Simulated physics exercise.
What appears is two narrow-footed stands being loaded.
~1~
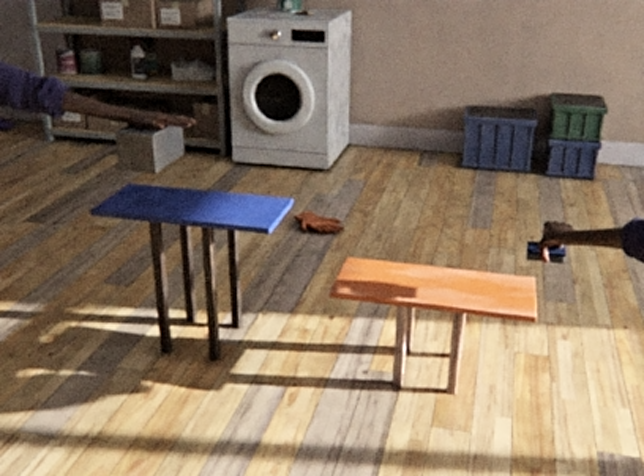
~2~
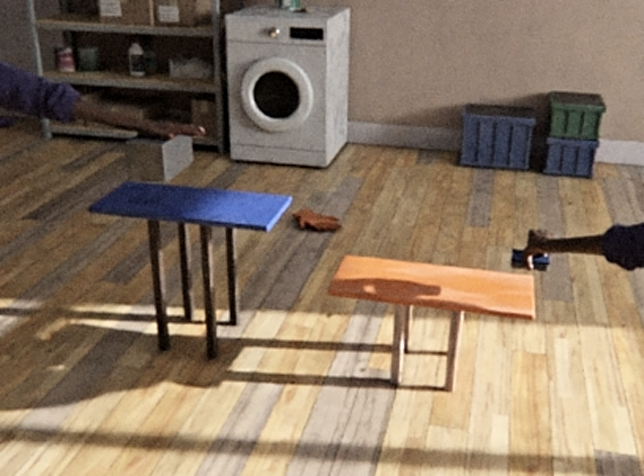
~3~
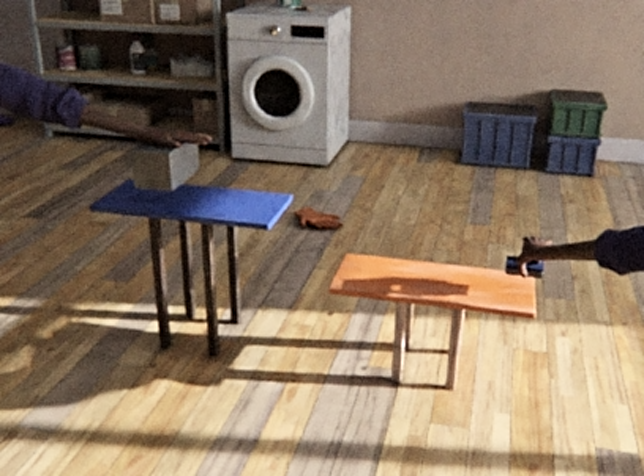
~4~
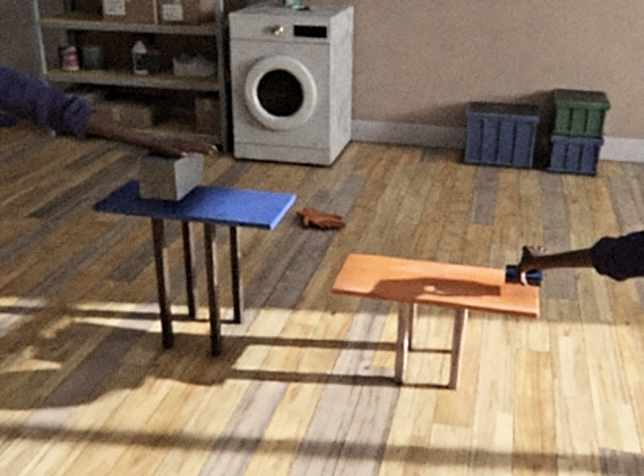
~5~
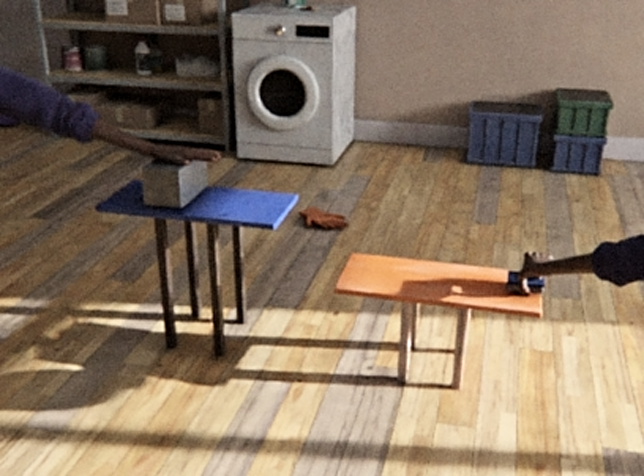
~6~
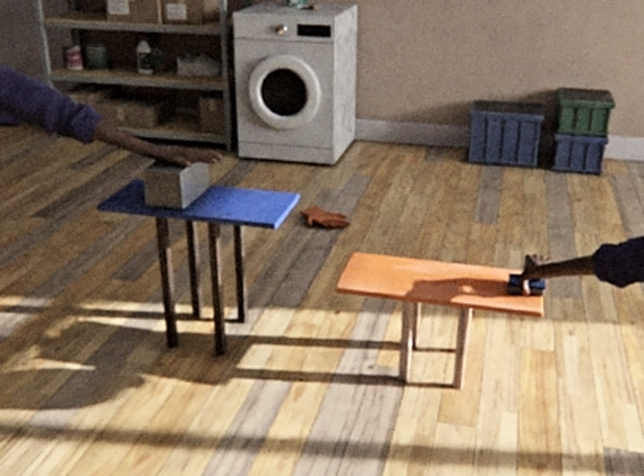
Two hands lowering a grey slab onto a blue small table and a dark blue sponge onto an orange stand, still holding both.
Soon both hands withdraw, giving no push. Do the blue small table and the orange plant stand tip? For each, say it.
Here the blue small table stays flat on its feet and the orange plant stand stays flat on its feet.
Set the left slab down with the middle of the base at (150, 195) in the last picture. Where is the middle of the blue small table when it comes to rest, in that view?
It'd come to a stop somewhere close to (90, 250).
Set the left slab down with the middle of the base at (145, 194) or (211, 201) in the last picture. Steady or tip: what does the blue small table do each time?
Result, try 1: Falls; try 2: Stable.
Then, 0.26 s later than the last frame, blue small table at rest near (200, 202); orange plant stand at rest near (440, 283).
When it is over, the blue small table keeps steady, near (200, 202); the orange plant stand keeps steady, near (440, 283).
